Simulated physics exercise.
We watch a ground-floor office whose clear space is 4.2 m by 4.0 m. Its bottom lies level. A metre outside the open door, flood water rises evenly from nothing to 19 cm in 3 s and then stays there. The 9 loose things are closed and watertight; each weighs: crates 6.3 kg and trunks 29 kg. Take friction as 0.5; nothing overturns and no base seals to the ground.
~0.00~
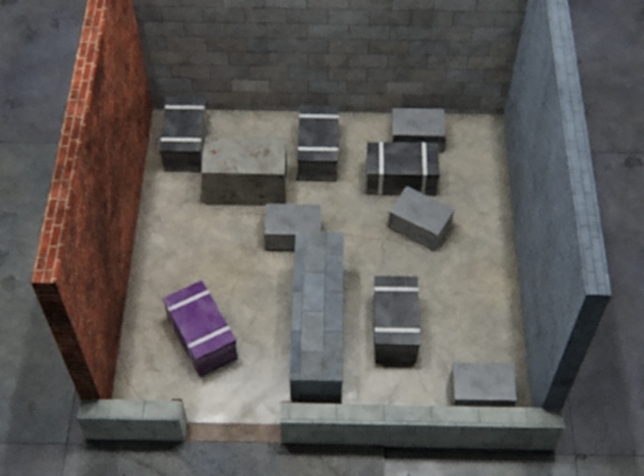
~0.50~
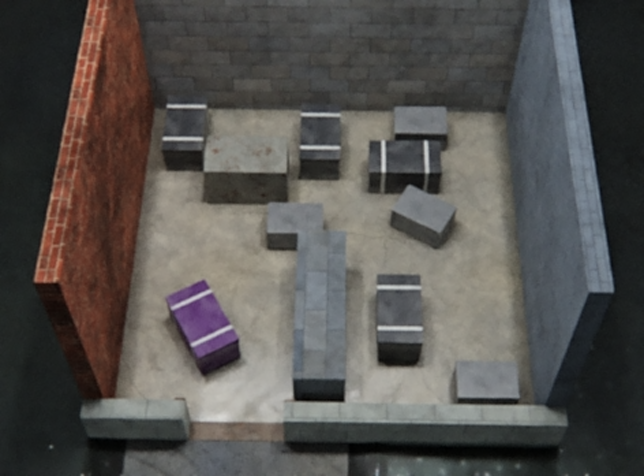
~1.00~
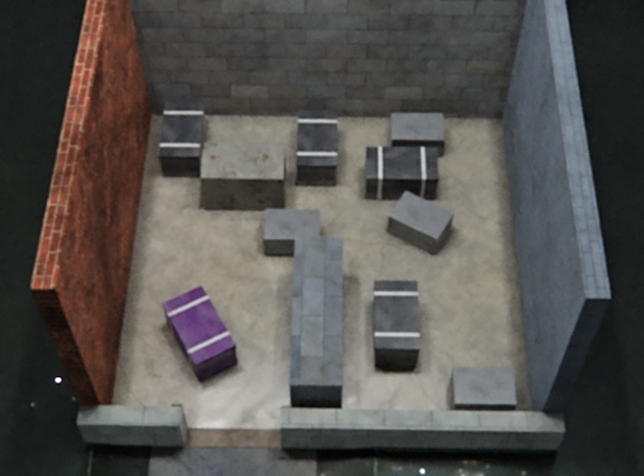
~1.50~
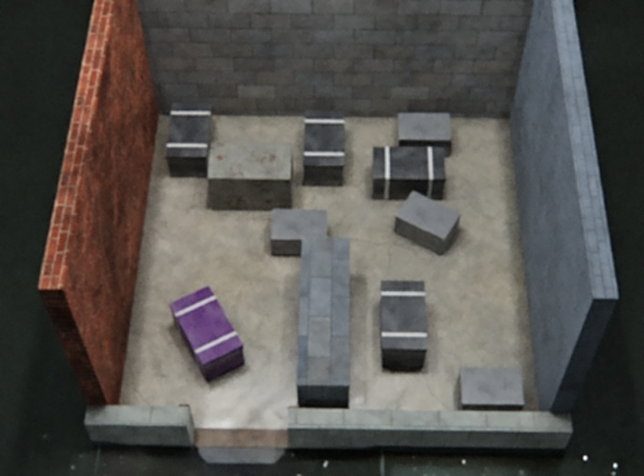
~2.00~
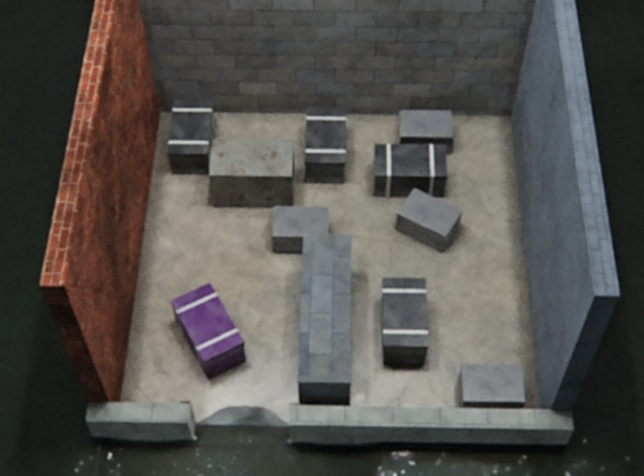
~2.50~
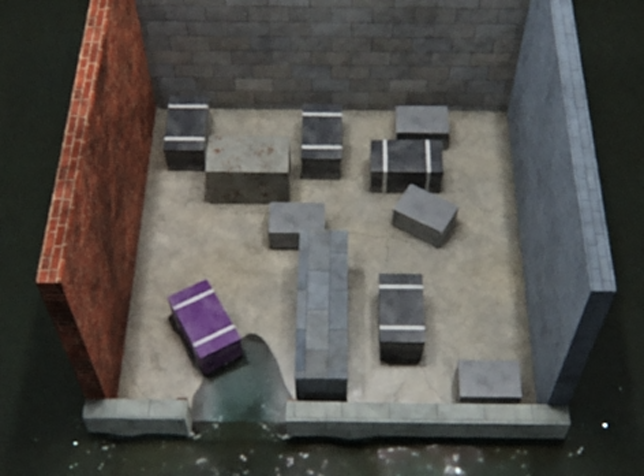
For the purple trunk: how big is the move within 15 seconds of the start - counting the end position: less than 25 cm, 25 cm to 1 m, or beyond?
Purple trunk gets carried off.
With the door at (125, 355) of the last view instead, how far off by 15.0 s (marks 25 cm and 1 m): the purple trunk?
In that case the purple trunk gets carried off.
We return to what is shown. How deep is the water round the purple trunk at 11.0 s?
Roughly 12 cm.
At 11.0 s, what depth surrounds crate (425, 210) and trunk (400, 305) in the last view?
Roughly 4 and 2 cm.
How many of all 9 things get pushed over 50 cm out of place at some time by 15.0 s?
7 of them.
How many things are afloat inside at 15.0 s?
I count 8.
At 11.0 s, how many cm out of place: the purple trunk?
About 150 cm.
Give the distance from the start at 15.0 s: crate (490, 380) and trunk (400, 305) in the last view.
In that order: 100 cm, 0 cm.
After 3.5 s the purple trunk is near (204, 317), 0.0 m from its start, aground; 0 afloat.
After 6.8 s the purple trunk is near (195, 292), 0.3 m from its start, aground; 0 afloat.
After 11.0 s the purple trunk is near (178, 190), 1.6 m from its start, afloat; 4 afloat.
After 15.0 s the purple trunk is near (257, 100), 2.9 m from its start, afloat; 8 afloat.
